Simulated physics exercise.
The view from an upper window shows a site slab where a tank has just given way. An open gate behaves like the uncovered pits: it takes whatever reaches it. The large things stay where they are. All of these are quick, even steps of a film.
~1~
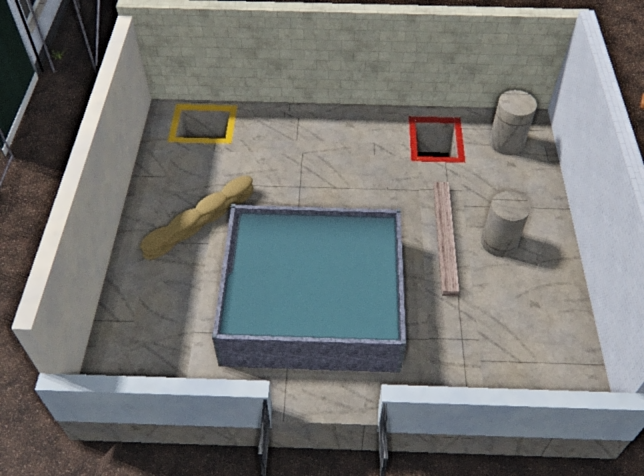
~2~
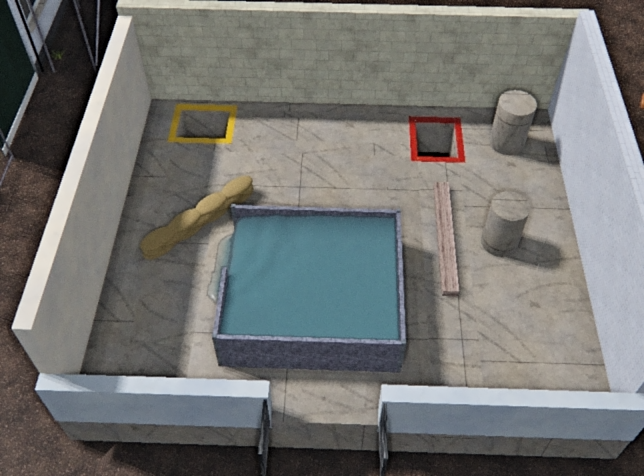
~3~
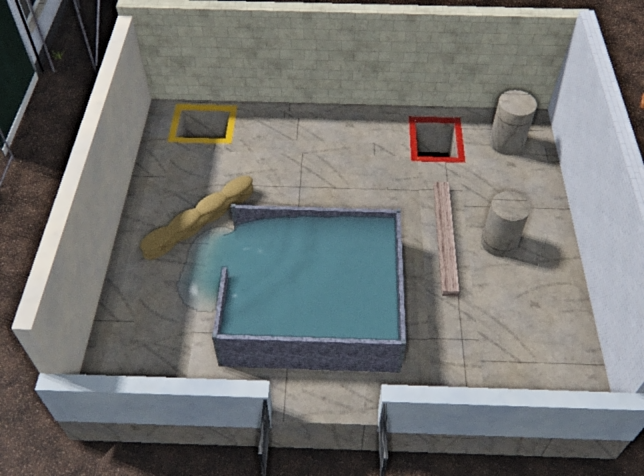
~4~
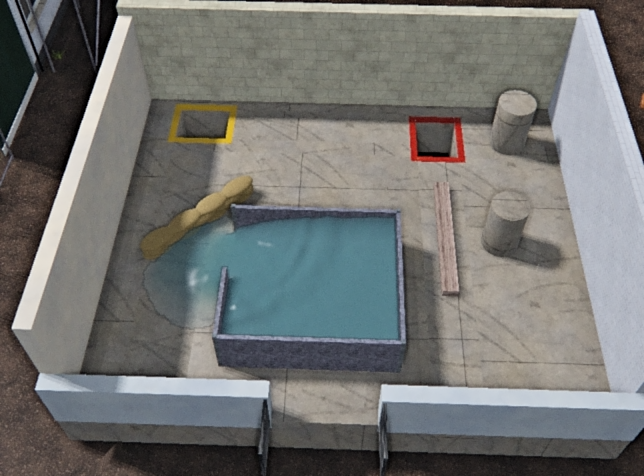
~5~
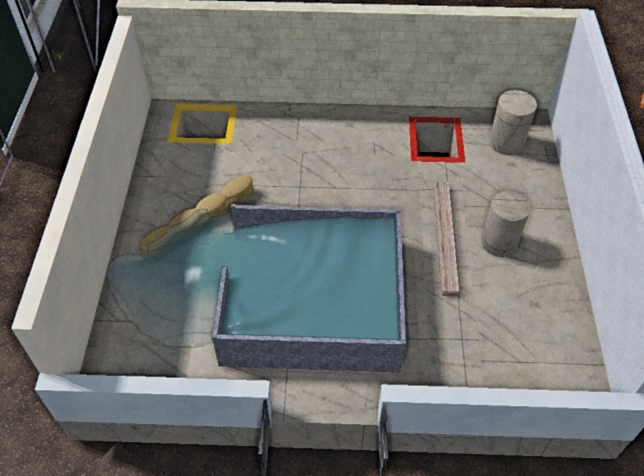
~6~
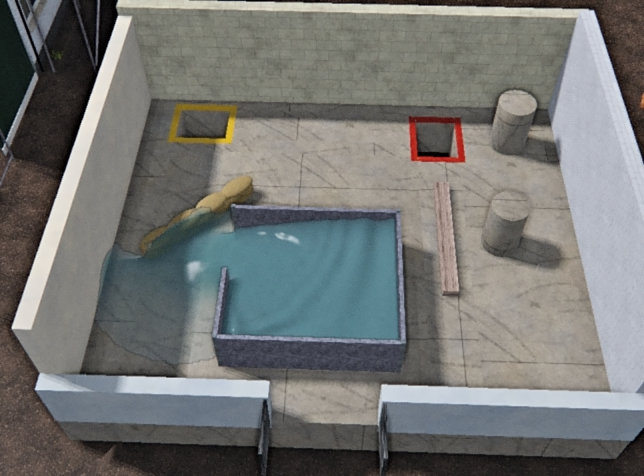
The video shows a walled concrete slab with pits outlined in yellow and red, where a square water tank gives way on its left side and water pours through the gap, spreading leftward past a tan mound toward the left wall.
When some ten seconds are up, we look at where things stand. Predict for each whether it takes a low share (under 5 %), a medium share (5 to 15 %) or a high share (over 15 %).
Prediction: The gate takes a medium share; the yellow pit takes a medium share; the red pit takes a medium share.
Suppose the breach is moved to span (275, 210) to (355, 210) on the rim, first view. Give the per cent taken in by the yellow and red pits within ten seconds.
Per cent: Yellow 30, red 25.
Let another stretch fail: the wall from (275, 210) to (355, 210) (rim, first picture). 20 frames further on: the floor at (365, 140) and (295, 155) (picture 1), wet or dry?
First spot submerged, second spot submerged.
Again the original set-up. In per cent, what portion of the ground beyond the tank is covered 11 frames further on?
I reckon around 35 %.
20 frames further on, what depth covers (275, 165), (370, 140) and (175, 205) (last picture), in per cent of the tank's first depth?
First spot 2 %, second 2 %, third 8 %.
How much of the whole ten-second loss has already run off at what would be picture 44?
Close to 45 out of every hundred.
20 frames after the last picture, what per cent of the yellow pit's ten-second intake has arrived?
Share at that point: Roughly 15 %.
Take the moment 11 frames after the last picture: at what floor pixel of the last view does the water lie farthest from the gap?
My pick would be pixel (145, 126).
A moment on, water covers 15 % of the floor; the gate 0 %, the yellow pit 0 %, the red pit 0 %.
Next, water covers 35 % of the floor; the gate 0 %, the yellow pit 0 %, the red pit 0 %.
Then, water covers 55 % of the floor; the gate 0 %, the yellow pit 1 %, the red pit 0 %.
Later, water covers 80 % of the floor; the gate 4 %, the yellow pit 6 %, the red pit 3 %.
In the end, water covers 95 % of the floor; the gate 9 %, the yellow pit 10 %, the red pit 8 %.
